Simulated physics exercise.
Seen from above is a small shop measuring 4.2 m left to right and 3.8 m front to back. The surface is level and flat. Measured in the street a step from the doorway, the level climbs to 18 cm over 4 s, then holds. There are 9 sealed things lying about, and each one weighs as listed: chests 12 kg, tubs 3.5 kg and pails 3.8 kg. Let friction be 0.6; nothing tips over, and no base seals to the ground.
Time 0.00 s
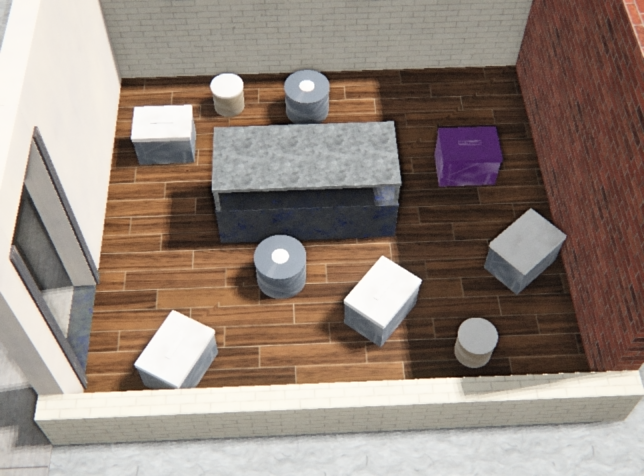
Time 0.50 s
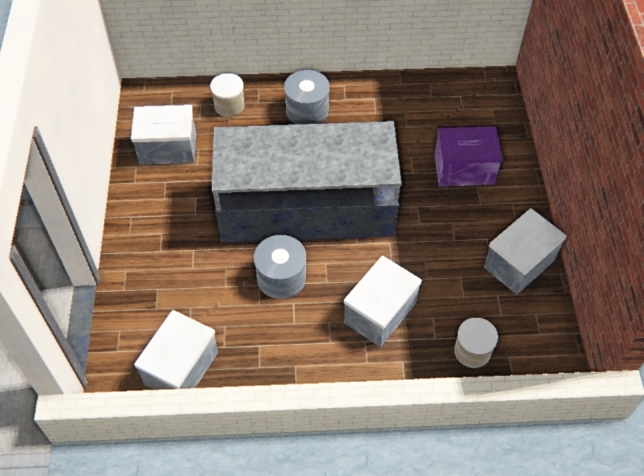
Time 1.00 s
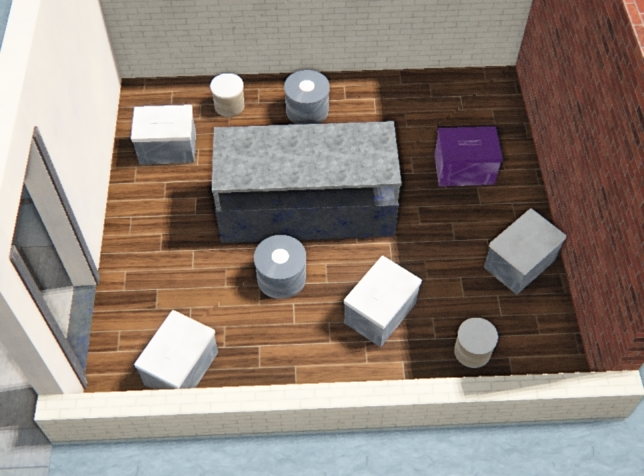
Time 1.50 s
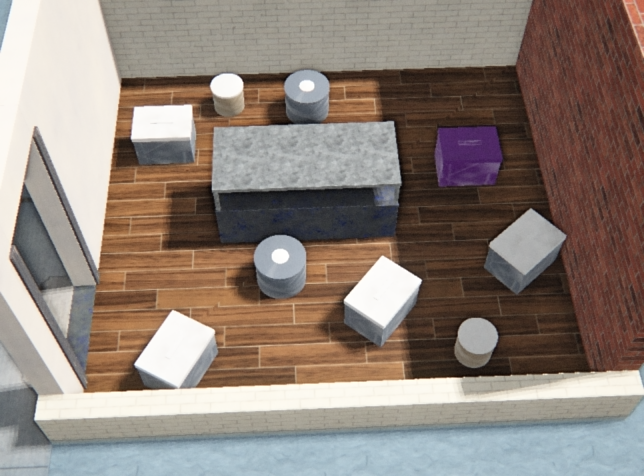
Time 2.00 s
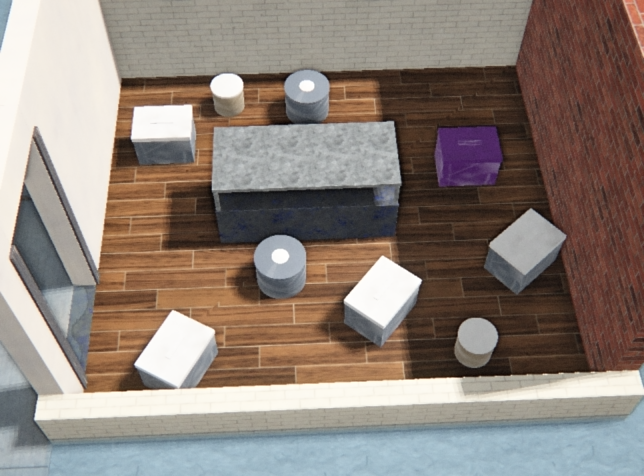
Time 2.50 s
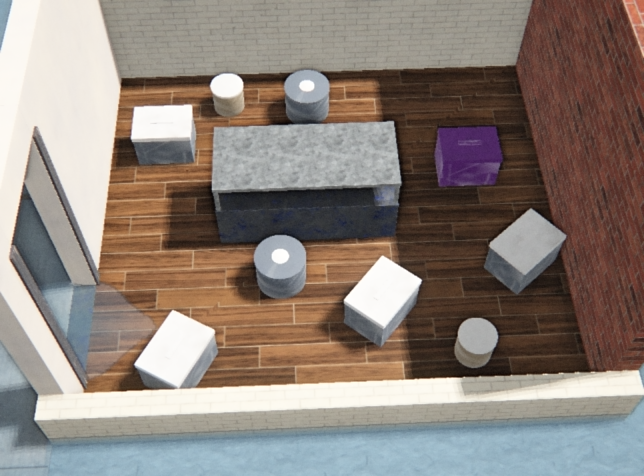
A small shop with a long grey counter, a purple chest and scattered boxes and tubs stayed still while bluish water spread over the street outside, then a little crept in at the left doorway.
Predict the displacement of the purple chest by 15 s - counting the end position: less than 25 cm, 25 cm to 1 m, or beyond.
It's set to be hauled off.
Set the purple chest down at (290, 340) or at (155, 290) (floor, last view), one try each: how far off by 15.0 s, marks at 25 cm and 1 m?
Try one - it is swept a long way; try two - it is pushed slightly.
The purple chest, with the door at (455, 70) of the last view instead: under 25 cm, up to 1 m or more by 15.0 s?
Under that change the purple chest is pushed well away.
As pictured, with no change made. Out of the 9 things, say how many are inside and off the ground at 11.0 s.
It comes to 6.
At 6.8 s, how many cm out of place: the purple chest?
Around 0 cm from the start by that time.
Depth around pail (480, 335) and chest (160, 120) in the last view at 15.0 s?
Depth approx. 9 cm / 9 cm.
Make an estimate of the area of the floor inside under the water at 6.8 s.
Roughly 9.0 m2 of it is wet.
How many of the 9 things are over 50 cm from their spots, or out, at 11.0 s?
By that time the total stands at 6.
After 3.5 s the purple chest is near (470, 143), 0.0 m from its start, aground; 0 afloat.
After 6.8 s the purple chest is near (470, 143), 0.0 m from its start, aground; 2 afloat.
After 11.0 s the purple chest is near (442, 93), 0.7 m from its start, aground; 6 afloat.
After 15.0 s the purple chest is near (179, 77), 2.9 m from its start, afloat; 9 afloat.
